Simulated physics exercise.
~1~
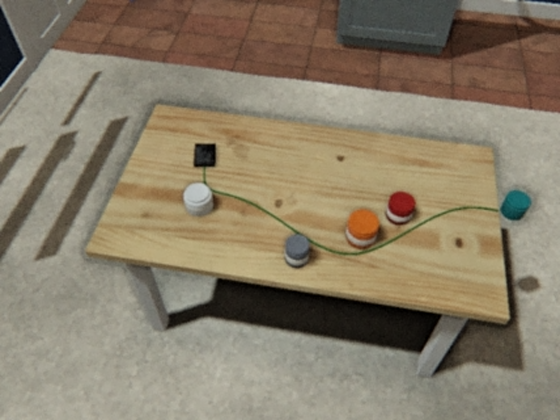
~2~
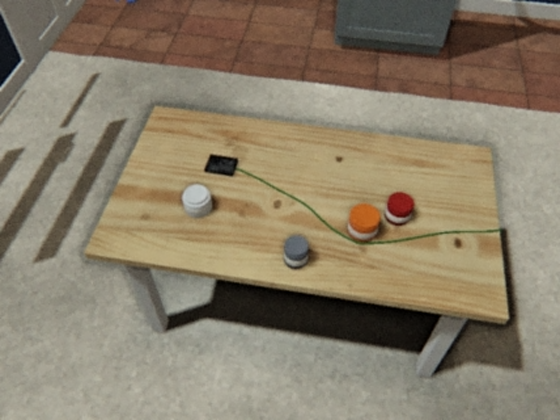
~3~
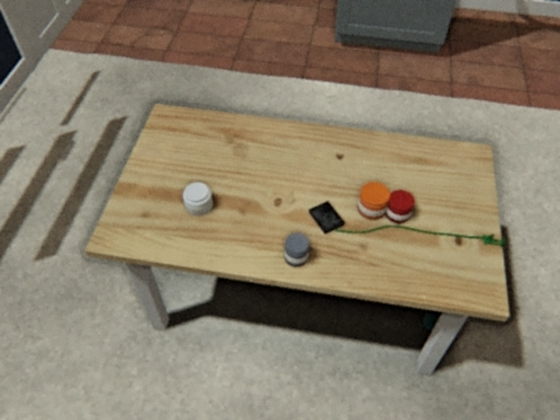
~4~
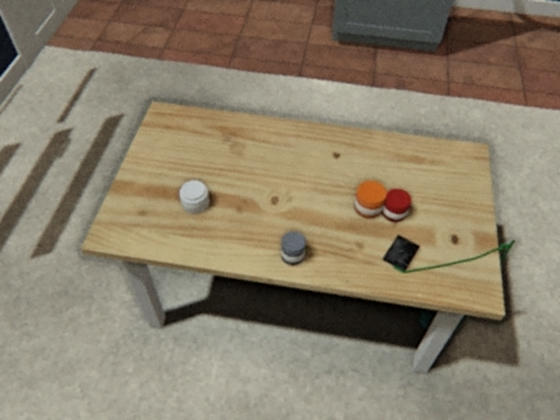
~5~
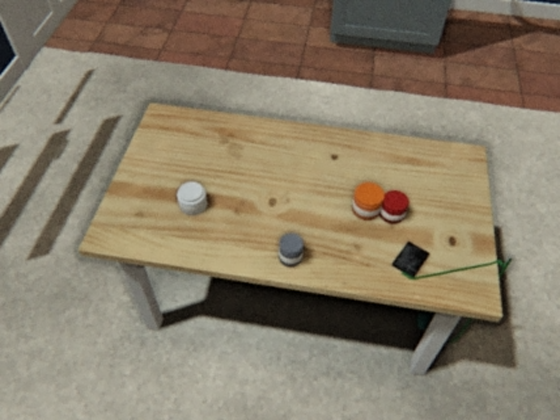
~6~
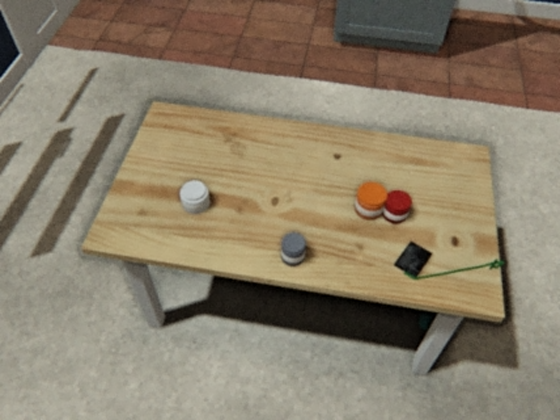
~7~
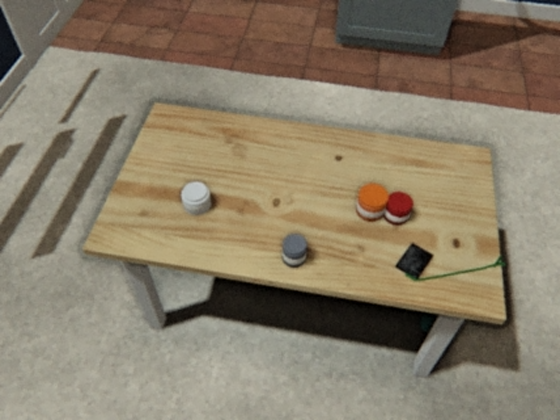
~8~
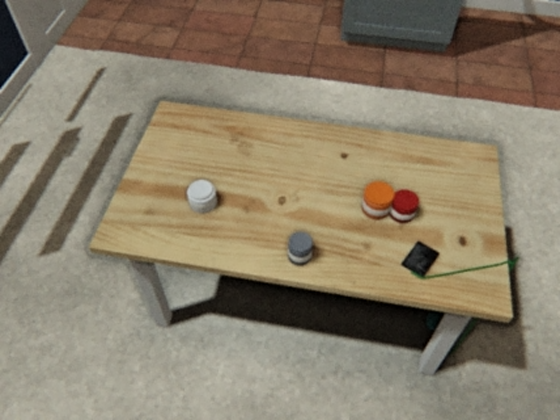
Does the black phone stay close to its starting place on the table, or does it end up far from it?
The black phone ends up far from its starting place, near the front right corner of the table. The orange tin moves a moderate way and the white jar hardly moves.
